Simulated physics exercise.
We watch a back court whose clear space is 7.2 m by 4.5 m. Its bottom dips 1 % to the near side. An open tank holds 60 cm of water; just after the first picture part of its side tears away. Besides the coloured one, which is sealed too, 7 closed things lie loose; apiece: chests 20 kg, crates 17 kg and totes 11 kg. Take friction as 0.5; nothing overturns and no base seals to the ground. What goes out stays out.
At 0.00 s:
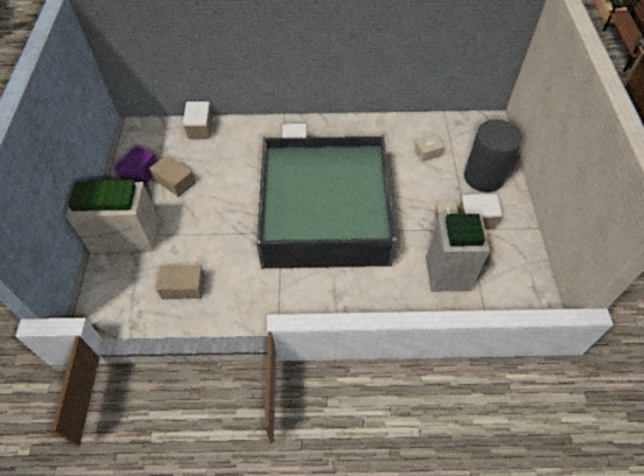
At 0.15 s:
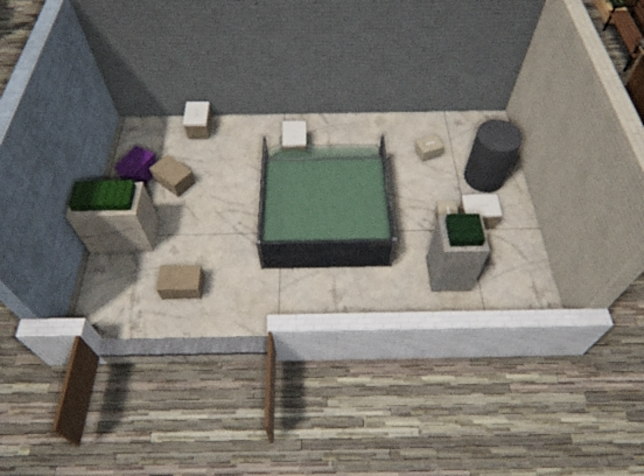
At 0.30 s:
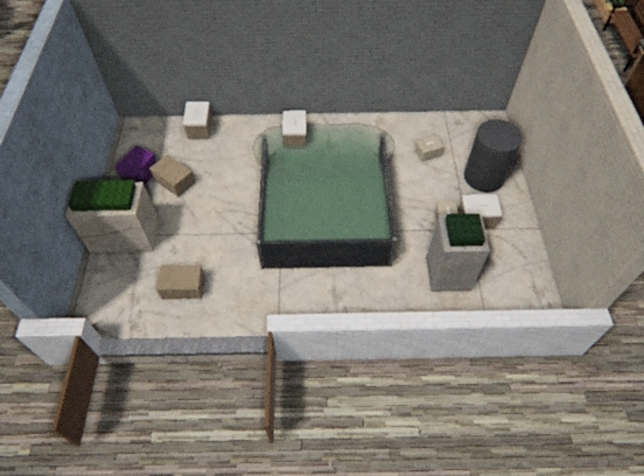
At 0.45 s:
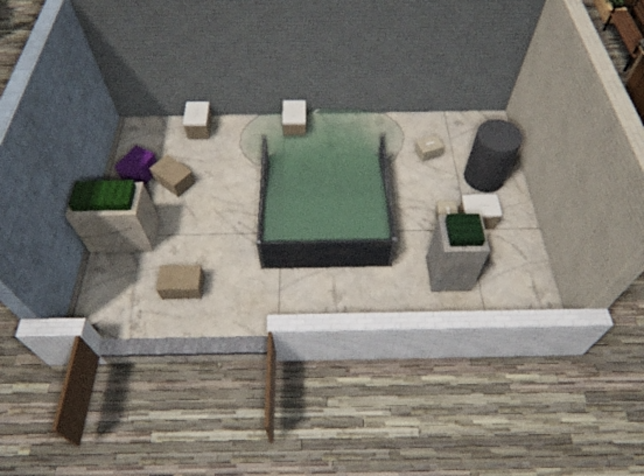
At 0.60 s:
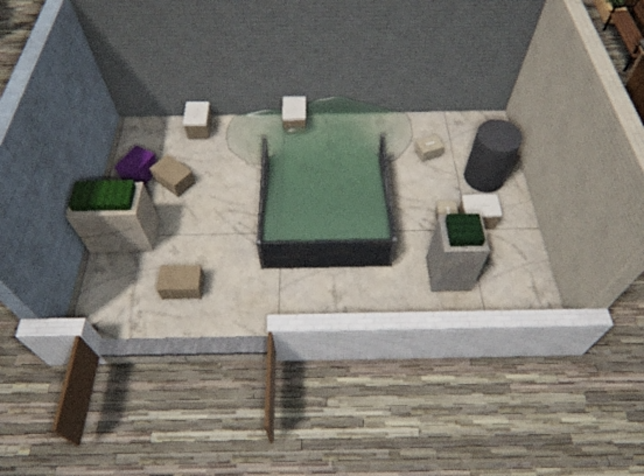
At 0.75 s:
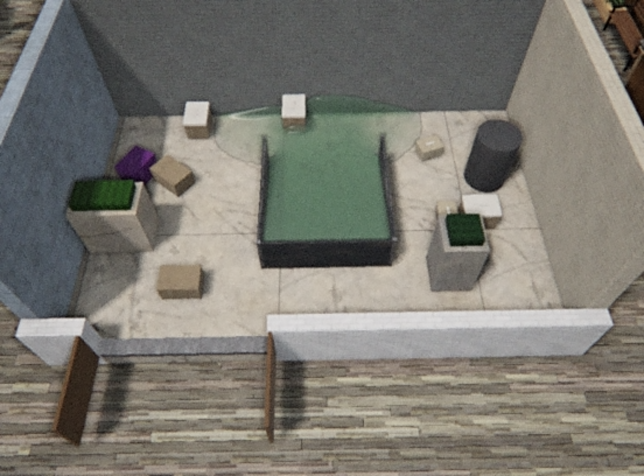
At the start, green water fills a dark-walled tank in a walled court, with loose boxes around it, one of them purple. The tank's far side opens and water fans out behind it, pushing a white box slightly backward, then spreads along the back wall while the other boxes stay still.
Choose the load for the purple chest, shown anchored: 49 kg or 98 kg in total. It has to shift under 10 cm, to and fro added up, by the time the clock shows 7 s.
I expect that only the larger load is enough.
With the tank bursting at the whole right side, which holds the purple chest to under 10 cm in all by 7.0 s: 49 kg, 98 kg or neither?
In that case the smaller load will do.
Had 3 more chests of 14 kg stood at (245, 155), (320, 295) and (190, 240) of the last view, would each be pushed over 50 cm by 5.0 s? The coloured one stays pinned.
In turn: Over, less, under.
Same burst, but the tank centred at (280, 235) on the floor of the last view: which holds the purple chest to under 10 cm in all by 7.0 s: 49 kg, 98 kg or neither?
In that case only the higher weight holds it.
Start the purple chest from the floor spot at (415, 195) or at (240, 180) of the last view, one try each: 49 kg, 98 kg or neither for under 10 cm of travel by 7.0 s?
In turn: The smaller is enough; the smaller is enough.
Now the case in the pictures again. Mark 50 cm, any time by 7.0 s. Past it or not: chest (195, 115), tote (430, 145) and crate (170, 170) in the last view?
In that order: Over, past it, past it.
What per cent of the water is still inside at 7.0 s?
About 98 per cent.
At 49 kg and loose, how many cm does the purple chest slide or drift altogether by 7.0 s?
Some 120 cm in all.
After 1.4 s the purple chest would be 0 cm from its start with 49 kg and 0 cm from its start with 98 kg; 0 cm of water round it then.
After 3.1 s the purple chest would be 19 cm from its start with 49 kg and 2 cm from its start with 98 kg; 14 cm of water round it then.
After 4.9 s the purple chest would be 68 cm from its start with 49 kg and 2 cm from its start with 98 kg; 16 cm of water round it then.
After 7.0 s the purple chest would be 96 cm from its start with 49 kg and 2 cm from its start with 98 kg; 8 cm of water round it then.
